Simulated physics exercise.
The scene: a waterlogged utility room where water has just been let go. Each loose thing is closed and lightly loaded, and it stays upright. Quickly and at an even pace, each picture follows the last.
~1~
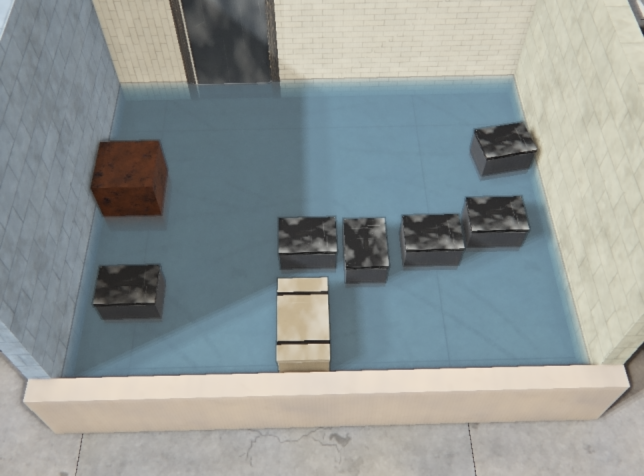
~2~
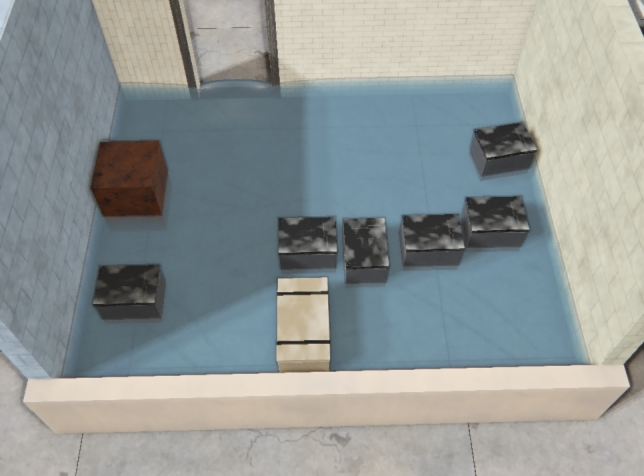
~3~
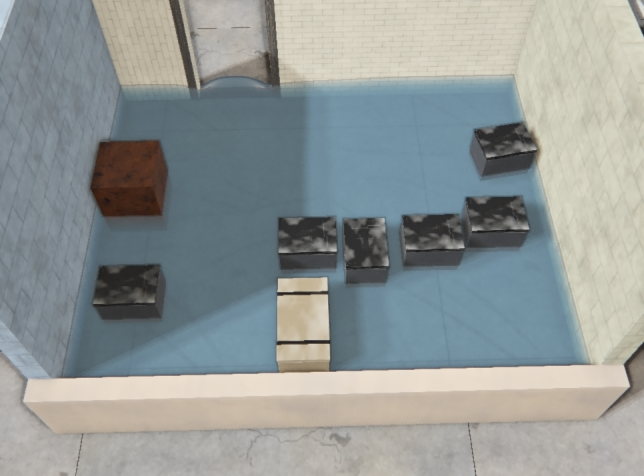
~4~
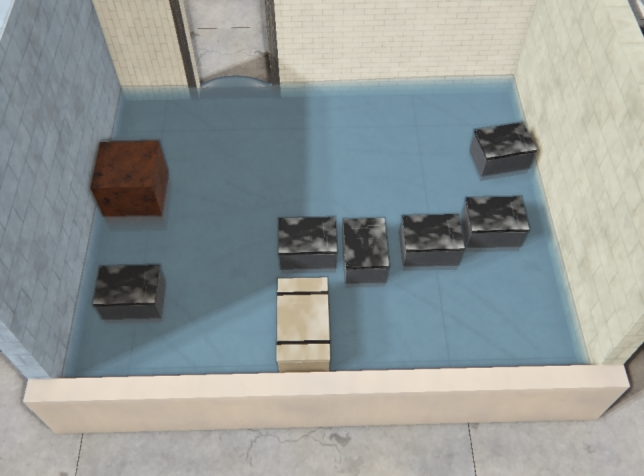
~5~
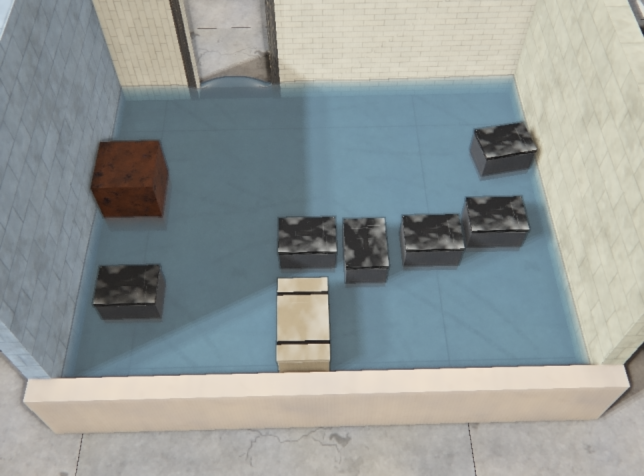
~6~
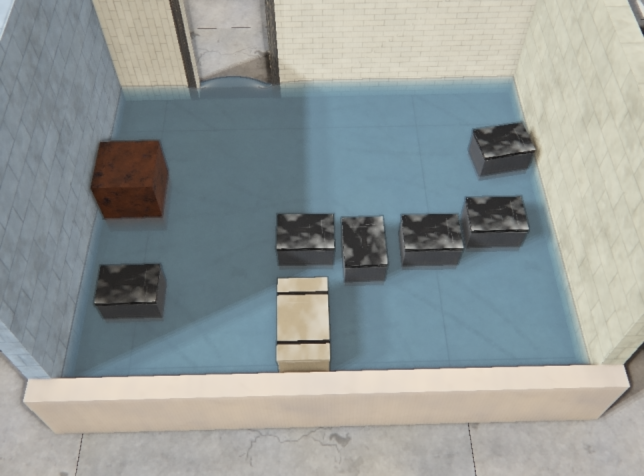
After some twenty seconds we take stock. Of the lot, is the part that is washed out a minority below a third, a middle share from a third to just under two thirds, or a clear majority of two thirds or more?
Smaller than a third.
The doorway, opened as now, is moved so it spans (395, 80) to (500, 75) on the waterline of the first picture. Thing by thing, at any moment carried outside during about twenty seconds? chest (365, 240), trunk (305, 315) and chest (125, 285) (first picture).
Lost; retained; retained.
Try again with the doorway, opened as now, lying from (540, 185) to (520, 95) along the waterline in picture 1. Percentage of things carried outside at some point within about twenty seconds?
Estimate: Close to 70 %.
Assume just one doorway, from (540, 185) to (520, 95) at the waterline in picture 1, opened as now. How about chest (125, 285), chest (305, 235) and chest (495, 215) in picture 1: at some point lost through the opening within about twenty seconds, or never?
In sequence - stays put, departs, departs.
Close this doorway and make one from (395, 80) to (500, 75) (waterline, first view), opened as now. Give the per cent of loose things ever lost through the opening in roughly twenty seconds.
It works out to some 70 in a hundred.
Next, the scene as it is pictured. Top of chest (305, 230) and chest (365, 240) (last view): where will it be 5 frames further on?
Roughly (289, 208) and (346, 223).
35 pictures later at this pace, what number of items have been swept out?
The count is 1.
A moment on, 0 of 7 are out; 7 afloat.
Next, 0 of 7 are out; 7 afloat.
Later, 1 of 7 are out; 6 afloat.
In the end, 1 of 7 are out; 5 afloat.
